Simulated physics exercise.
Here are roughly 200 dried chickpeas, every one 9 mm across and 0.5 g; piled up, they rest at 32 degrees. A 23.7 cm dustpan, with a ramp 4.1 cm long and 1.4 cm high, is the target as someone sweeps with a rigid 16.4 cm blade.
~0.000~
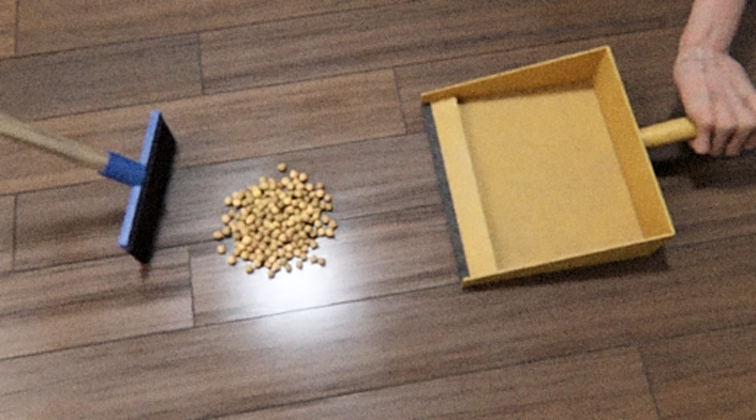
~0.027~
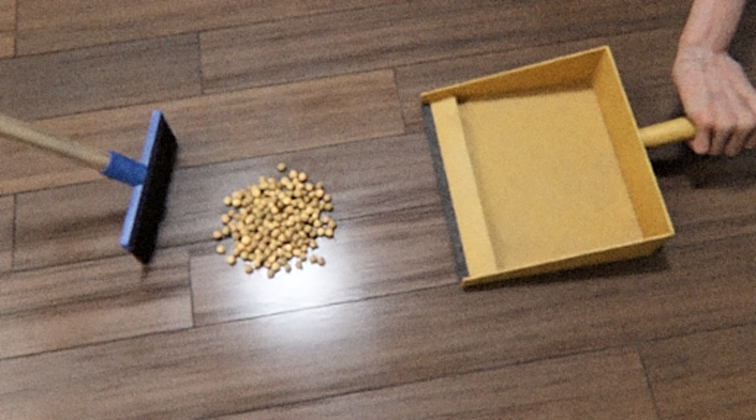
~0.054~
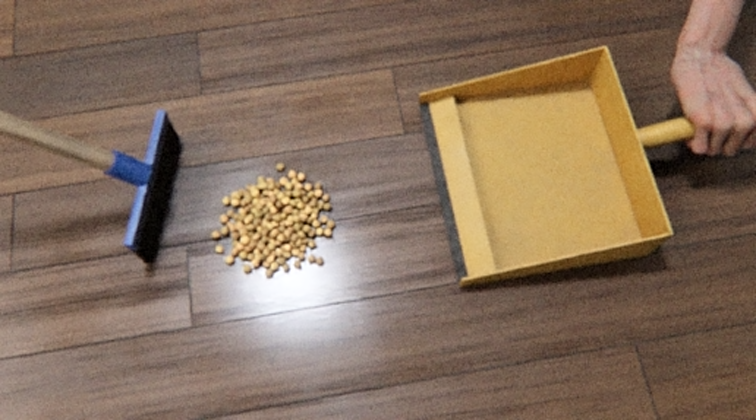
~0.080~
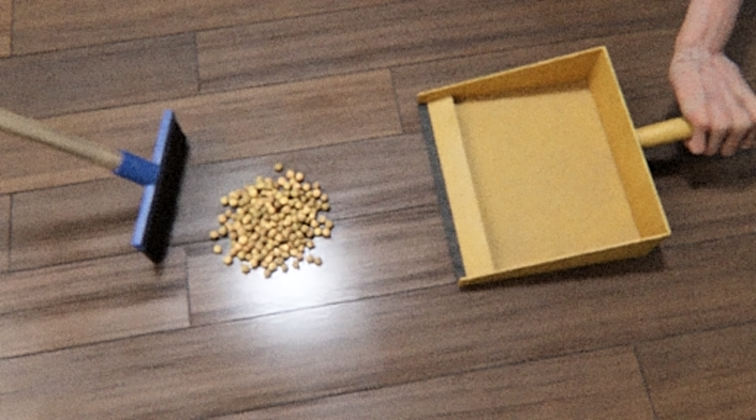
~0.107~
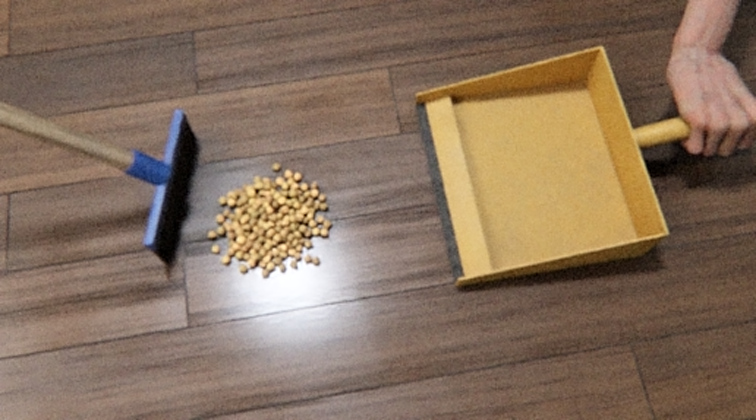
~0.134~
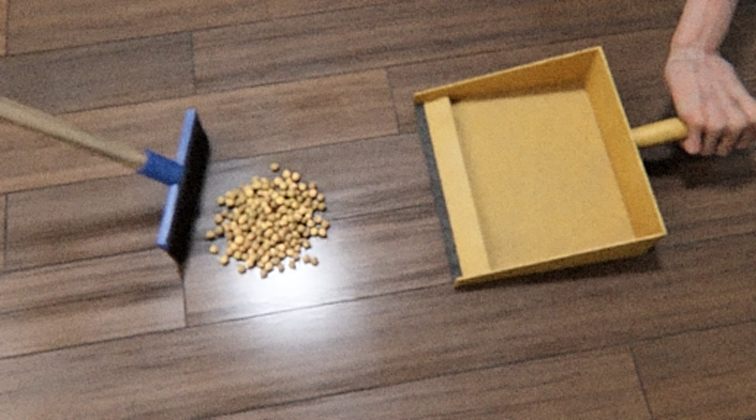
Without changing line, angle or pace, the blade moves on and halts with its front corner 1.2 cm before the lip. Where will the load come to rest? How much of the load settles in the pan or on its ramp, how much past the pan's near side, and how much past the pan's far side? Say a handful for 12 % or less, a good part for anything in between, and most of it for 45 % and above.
I would say in the pan or on its ramp: A good part; past the pan's near side: A handful; past the pan's far side: A handful.
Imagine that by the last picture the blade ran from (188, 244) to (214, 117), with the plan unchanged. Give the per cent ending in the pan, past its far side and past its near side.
The pan gets 25, the far side 0 and the near side 15.
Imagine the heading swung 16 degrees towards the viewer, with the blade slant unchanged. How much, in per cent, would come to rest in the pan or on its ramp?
Under that change, roughly 20 in a hundred.
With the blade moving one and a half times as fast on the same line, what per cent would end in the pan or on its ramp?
About 25 per cent.
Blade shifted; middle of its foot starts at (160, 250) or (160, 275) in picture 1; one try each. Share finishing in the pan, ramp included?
The two tries give about 30 % and about 20 %.
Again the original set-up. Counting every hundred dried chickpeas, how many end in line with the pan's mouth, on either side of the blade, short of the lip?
Share there: Around 80 percent.
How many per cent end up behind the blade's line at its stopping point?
Near 20 percent, give or take.
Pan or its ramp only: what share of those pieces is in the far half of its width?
Some 40 per cent.
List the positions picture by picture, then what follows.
In the first frame, blade from (127, 245) to (158, 119), moved 0.0 cm, 0 of the pieces shifted so far; middle of the pieces at (278, 218); pan at (546, 174).
In the second frame, blade from (128, 245) to (160, 119), moved 0.2 cm, 0 of the pieces shifted so far; middle of the pieces at (277, 218).
In the third frame, blade from (133, 245) to (164, 118), moved 0.9 cm, 0 of the pieces shifted so far; middle of the pieces at (276, 218).
In the fourth frame, blade from (140, 245) to (171, 118), moved 1.9 cm, 0 of the pieces shifted so far; middle of the pieces at (274, 218).
In the fifth frame, blade from (152, 245) to (182, 118), moved 3.4 cm, 0 of the pieces shifted so far; middle of the pieces at (272, 218).
In the sixth frame, blade from (165, 245) to (194, 117), moved 5.0 cm, 0 of the pieces shifted so far; middle of the pieces at (270, 218); pan at (539, 174). The blade's pace is about 0.59 m/s, heading 9 degrees towards the viewer's side.
Then, at 0.35 s, middle of the blade 16 cm from the lip; 0 % over the lip, far side 0 %, near side 0 %.
Then, at 0.49 s, middle of the blade 8 cm from the lip; 0 % over the lip, far side 0 %, near side 0 %.
After 0.76 s, middle of the blade 3 cm from the lip; 15 % over the lip, far side 0 %, near side 5 %.
At rest (1.1 s), pan 15 %, near side 5 %, far side 0 %, in front of the lip or behind the blade 80 %.
